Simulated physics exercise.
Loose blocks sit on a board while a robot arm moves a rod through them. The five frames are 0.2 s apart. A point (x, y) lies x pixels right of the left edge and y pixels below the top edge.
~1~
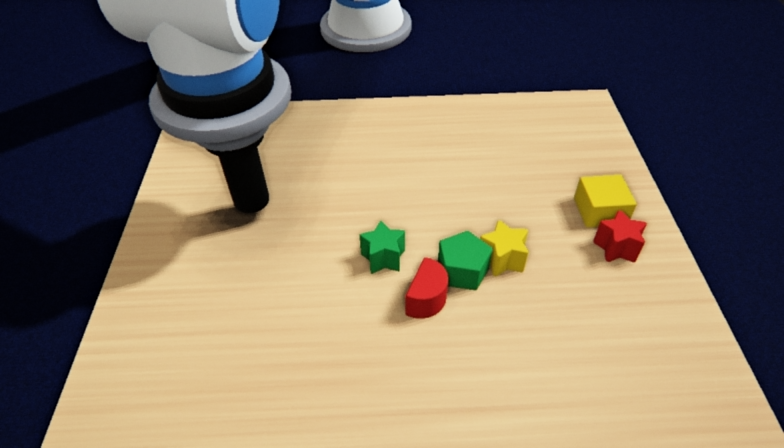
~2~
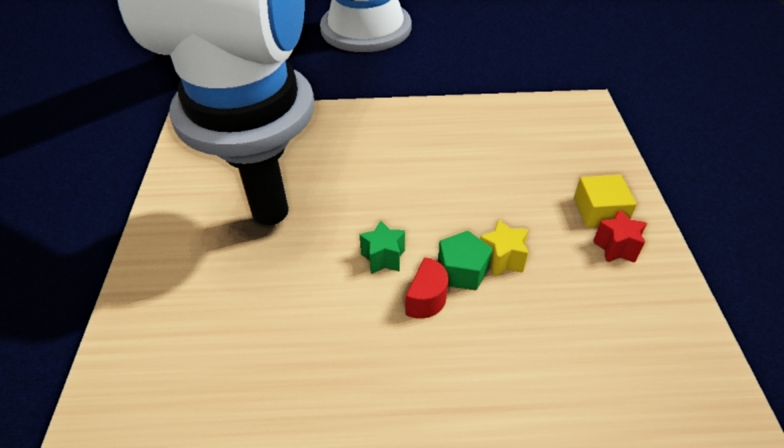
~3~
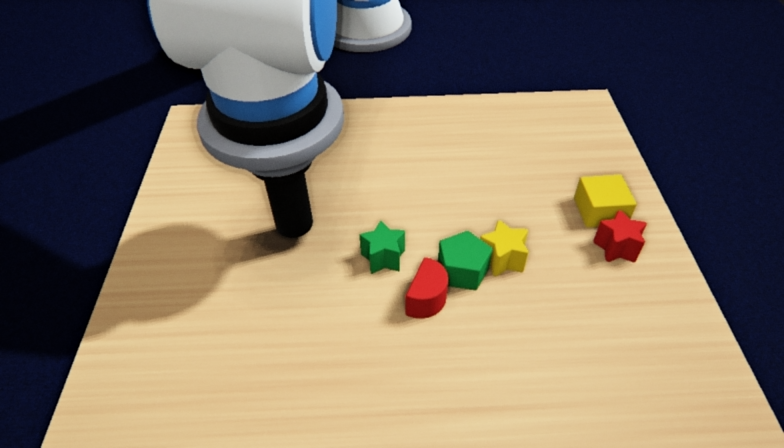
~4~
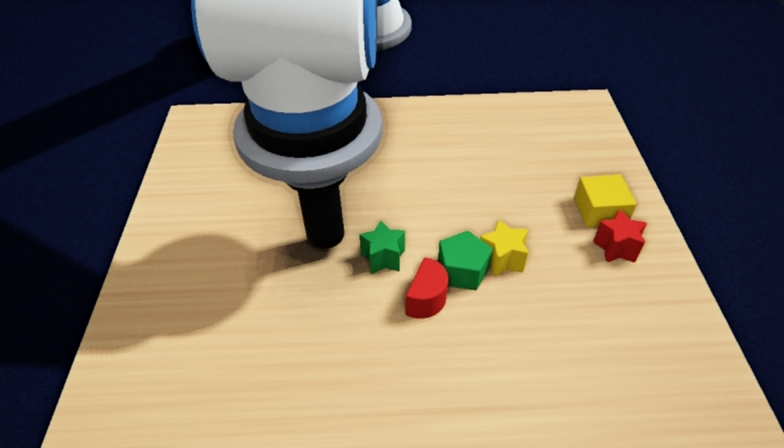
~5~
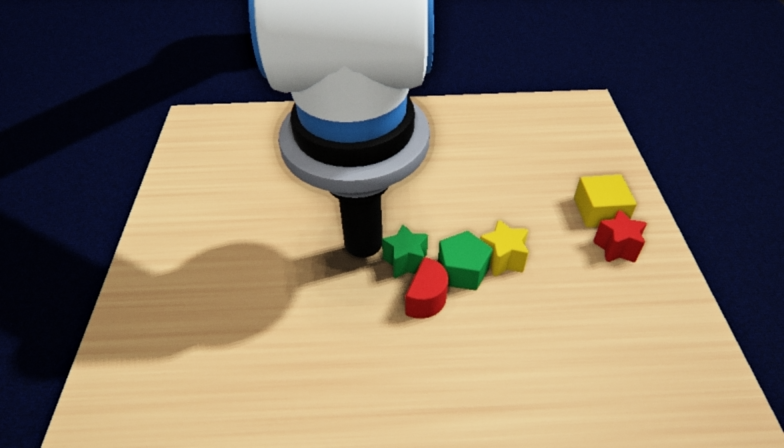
The video shows a robot arm moving a black rod rightward across a wooden board of red, green and yellow blocks, until it pushes the green star-shaped block slightly right, toward the nearby blocks, while the others stay still.
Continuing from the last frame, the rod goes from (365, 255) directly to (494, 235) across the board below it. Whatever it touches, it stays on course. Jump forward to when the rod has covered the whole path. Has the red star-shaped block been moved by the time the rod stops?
I expect not.
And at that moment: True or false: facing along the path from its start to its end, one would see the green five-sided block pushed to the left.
That is false.
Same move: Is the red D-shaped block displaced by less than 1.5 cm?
My answer is yes.
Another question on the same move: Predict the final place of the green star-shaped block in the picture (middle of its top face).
The middle of its upper face should be somewhere near (513, 240).
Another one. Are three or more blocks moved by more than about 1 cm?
I'd say yes.
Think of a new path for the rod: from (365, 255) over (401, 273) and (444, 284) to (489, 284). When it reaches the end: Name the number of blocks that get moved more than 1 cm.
It should be three or more, as far as I can tell.
The first path, step by step. One third of the way, rod (410, 237); green star-shaped block (452, 239), turned 15° clockwise; green five-sided block (490, 257), turned 15° clockwise; yellow star-shaped block (526, 238).
Two thirds of the way, rod (454, 231); green star-shaped block (488, 241), turned 55° clockwise; green five-sided block (514, 272), turned 40° clockwise; yellow star-shaped block (533, 239), turned 25° anticlockwise.
At the end, rod (496, 225); green star-shaped block (513, 240), turned 100° clockwise; red D-shaped block still; green five-sided block (516, 276), turned 45° clockwise; yellow star-shaped block (554, 243), turned 35° anticlockwise; red star-shaped block still.
